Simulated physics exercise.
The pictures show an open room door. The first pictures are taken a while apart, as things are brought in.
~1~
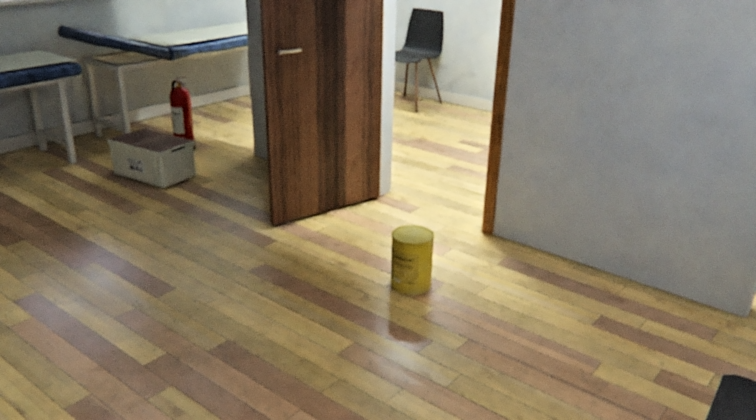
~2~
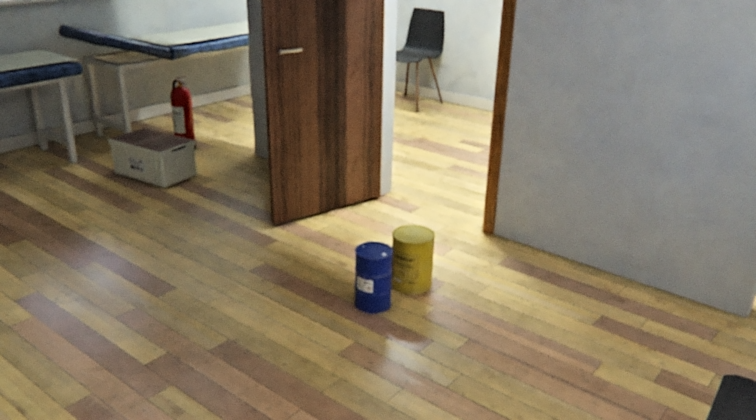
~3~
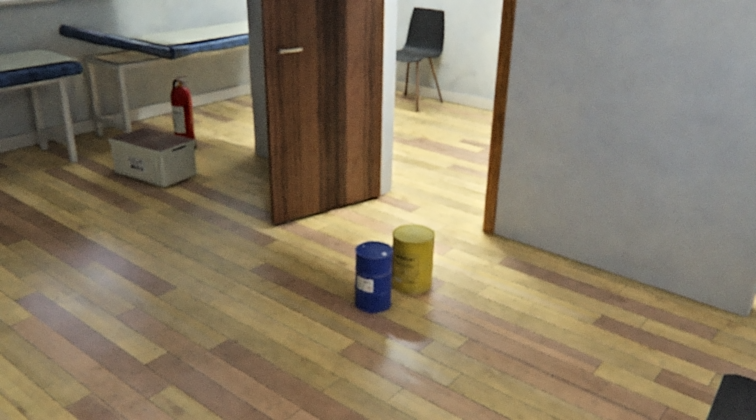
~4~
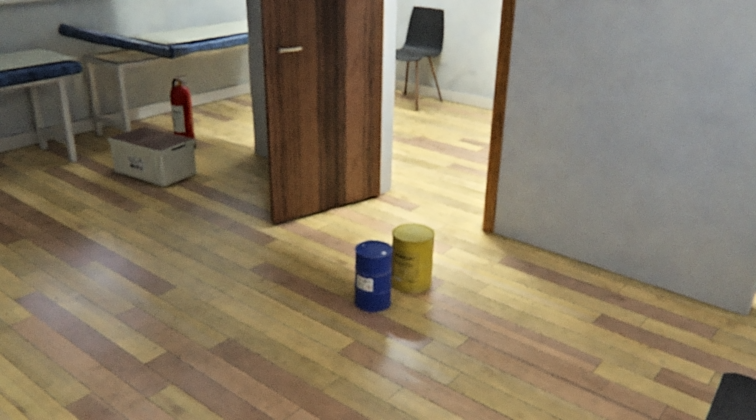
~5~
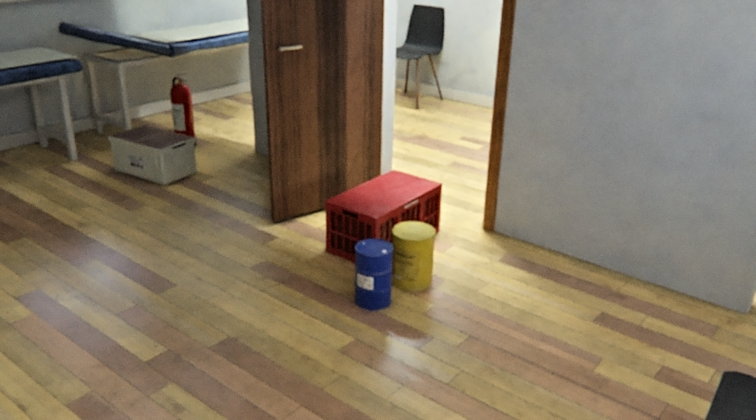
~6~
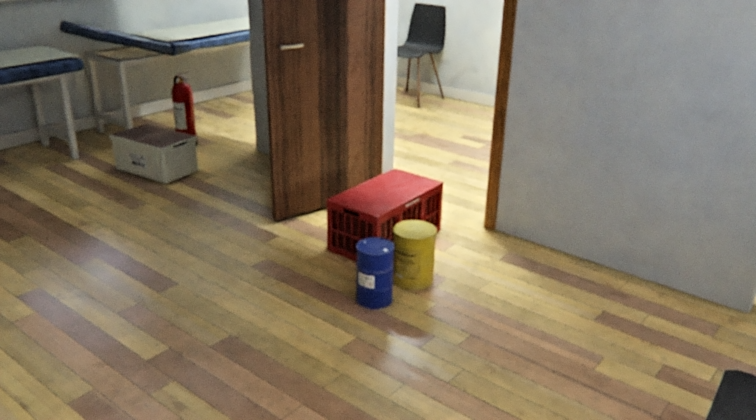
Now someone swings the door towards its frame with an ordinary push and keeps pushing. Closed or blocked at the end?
Here the door is blocked.
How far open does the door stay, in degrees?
About 70°.
Then, 0.50 s later than the last frame, open by 96°.
Then, 0.80 s later than the last frame, open by 86°.
Then, 1.00 s later than the last frame, open by 78°.
Then, 1.20 s later than the last frame, open by 70°.
When it is over, open by 68°; all 3 as before. End places, in pixels of the last picture, red chest near (388, 216).
